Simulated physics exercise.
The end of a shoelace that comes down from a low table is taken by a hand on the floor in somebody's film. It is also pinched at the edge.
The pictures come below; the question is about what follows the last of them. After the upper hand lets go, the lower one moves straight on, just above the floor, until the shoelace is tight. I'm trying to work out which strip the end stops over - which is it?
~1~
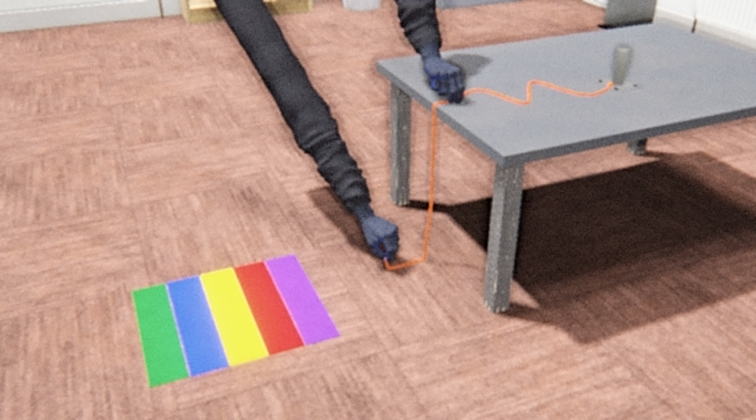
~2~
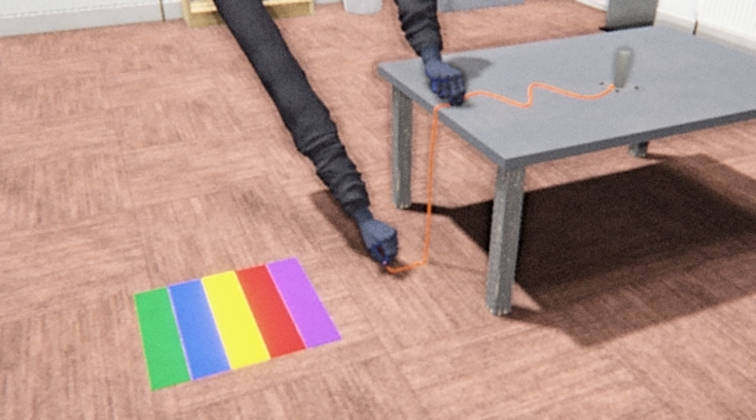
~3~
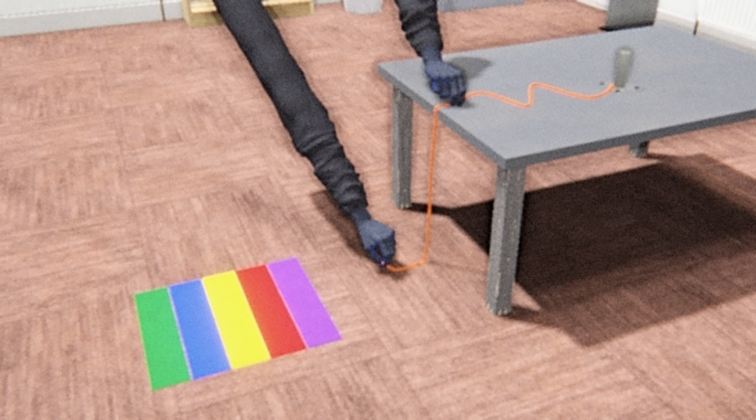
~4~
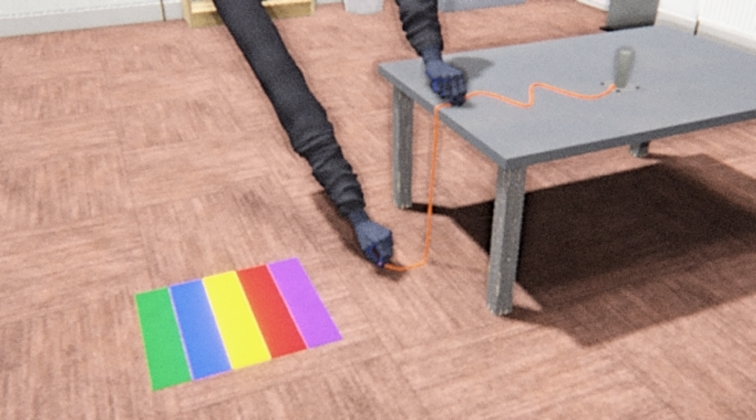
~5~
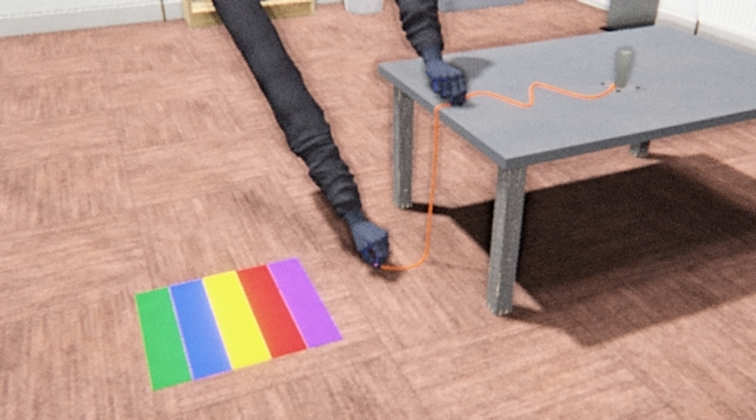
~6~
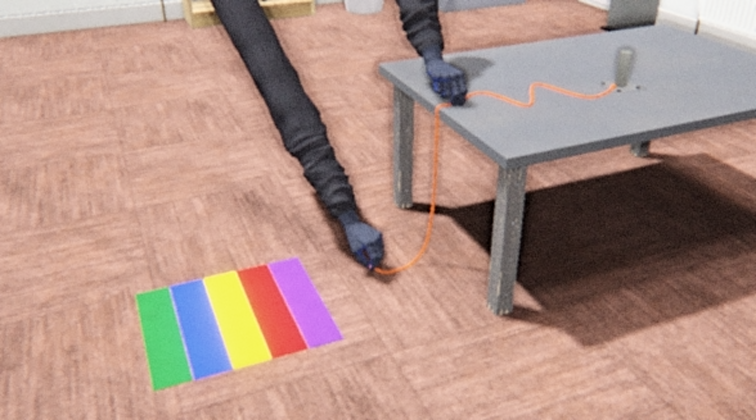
It stops over the green one.
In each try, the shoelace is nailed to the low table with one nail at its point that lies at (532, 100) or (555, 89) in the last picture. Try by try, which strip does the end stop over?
Try 1: Yellow; try 2: Blue.
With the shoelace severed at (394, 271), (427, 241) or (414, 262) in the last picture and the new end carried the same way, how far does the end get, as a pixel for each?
Roughly at (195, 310) for the first, (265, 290) for the second and (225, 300) for the third.
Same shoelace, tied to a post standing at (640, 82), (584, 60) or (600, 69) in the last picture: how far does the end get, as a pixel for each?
Around (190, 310), (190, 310) and (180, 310).
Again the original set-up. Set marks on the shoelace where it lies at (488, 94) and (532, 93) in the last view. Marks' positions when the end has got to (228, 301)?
To (433, 138) and (496, 100).
Soon after, end near (228, 301); over yellow.
After that, end near (183, 311); over blue.
At the stop, end near (158, 318); over green. Over green.
